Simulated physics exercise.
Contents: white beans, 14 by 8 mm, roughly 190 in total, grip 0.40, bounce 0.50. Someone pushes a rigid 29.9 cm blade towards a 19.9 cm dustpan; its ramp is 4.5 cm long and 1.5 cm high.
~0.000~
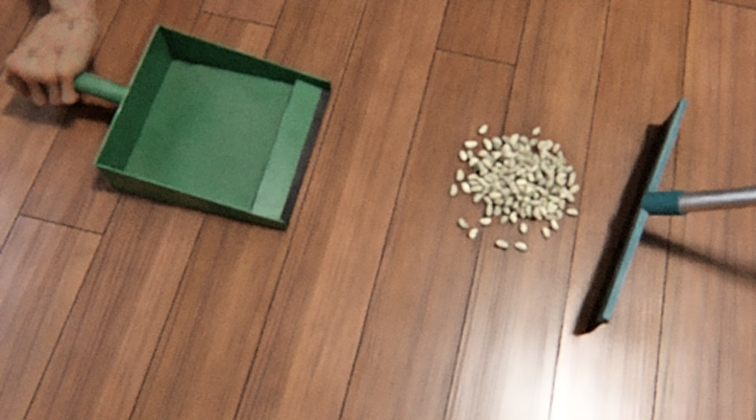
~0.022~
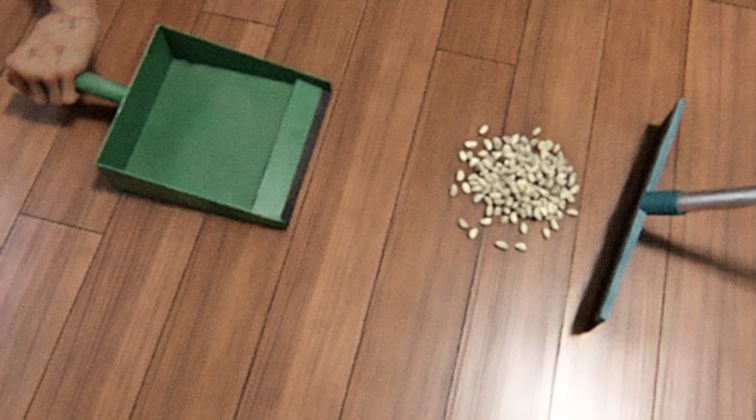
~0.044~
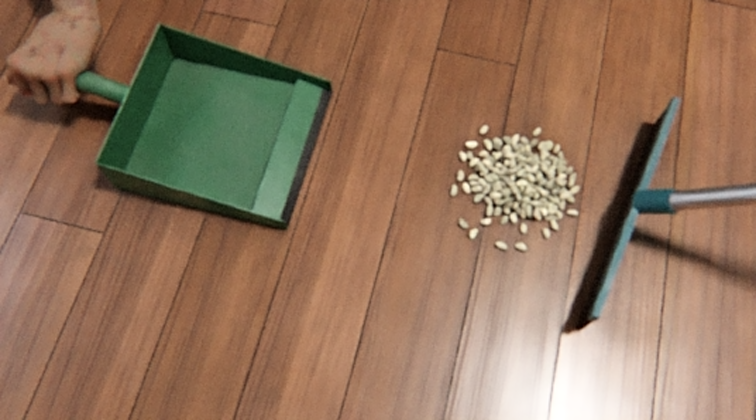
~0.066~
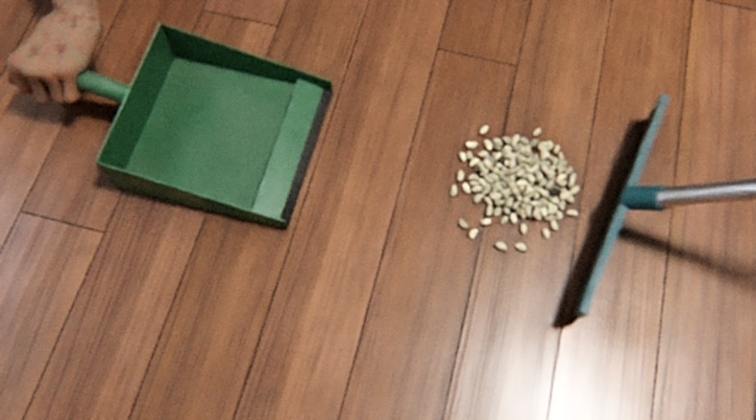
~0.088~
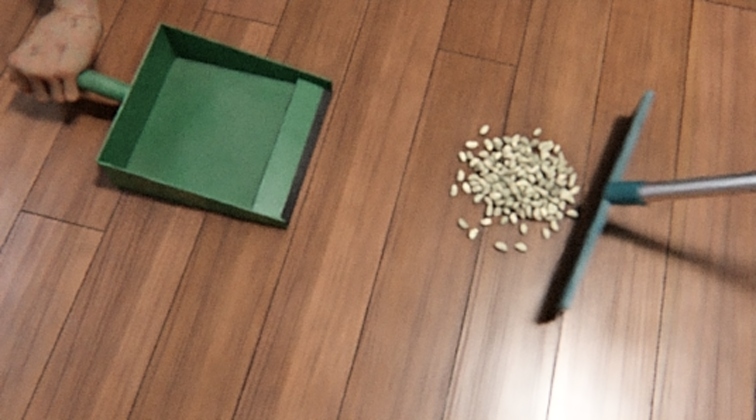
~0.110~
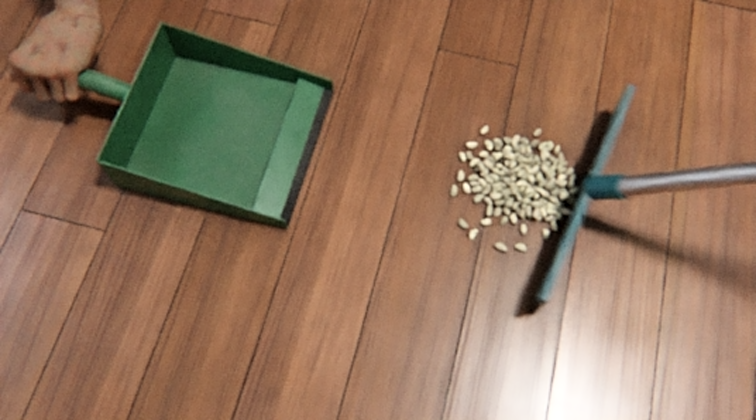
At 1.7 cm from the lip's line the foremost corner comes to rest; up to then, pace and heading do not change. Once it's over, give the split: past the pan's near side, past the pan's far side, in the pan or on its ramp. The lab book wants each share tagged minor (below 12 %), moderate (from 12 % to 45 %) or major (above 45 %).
In the end past the pan's near side: A minor share, past the pan's far side: An intermediate share, in the pan or on its ramp: An intermediate share.
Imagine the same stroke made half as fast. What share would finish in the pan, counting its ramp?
About 15 per cent.
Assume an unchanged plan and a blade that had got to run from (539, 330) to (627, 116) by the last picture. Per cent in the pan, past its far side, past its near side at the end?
You'd see pan at 20, far at 30 and near at 10.
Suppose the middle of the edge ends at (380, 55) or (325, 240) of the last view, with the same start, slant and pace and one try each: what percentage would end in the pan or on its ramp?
Some 20 per cent on the first try, 30 per cent on the second.
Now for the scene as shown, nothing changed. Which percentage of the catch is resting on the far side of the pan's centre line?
Around 70 in a hundred.
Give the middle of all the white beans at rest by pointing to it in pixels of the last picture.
Roughly pixel (310, 105).
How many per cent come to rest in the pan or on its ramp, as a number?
Roughly 40 per cent.
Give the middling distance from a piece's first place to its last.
It works out to roughly 30 cm.
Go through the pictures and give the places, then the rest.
Blade from (604, 319) to (680, 107), moved 0.0 cm, 0 of the pieces shifted so far; middle of the pieces at (520, 183); pan at (212, 136), in the first picture.
Blade from (601, 318) to (679, 106), moved 0.3 cm, 0 of the pieces shifted so far; middle of the pieces at (520, 183), in the second picture.
Blade from (594, 316) to (672, 105), moved 1.1 cm, 0 of the pieces shifted so far; middle of the pieces at (521, 183), in the third picture.
Blade from (581, 312) to (662, 102), moved 2.4 cm, 0 of the pieces shifted so far; middle of the pieces at (521, 183), in the fourth picture.
Blade from (564, 307) to (647, 98), moved 4.3 cm, 0 of the pieces shifted so far; middle of the pieces at (521, 183), in the fifth picture.
Blade from (542, 300) to (628, 93), moved 6.6 cm, 1 of the pieces shifted so far; middle of the pieces at (521, 184); pan at (214, 134). Its pace works out near 1.10 m/s, heading 6 degrees away from the viewer's side, in the sixth picture.
After 0.25 s, middle of the blade 18 cm from the lip; 0 % over the lip, far side 20 %, near side 0 %.
After 0.34 s, middle of the blade 8 cm from the lip; 0 % over the lip, far side 30 %, near side 0 %.
After 0.57 s, middle of the blade 5 cm from the lip; 40 % over the lip, far side 35 %, near side 0 %.
At rest (2.5 s), near side 0 %, far side 35 %, pan 40 %, in front of the lip or behind the blade 30 %.
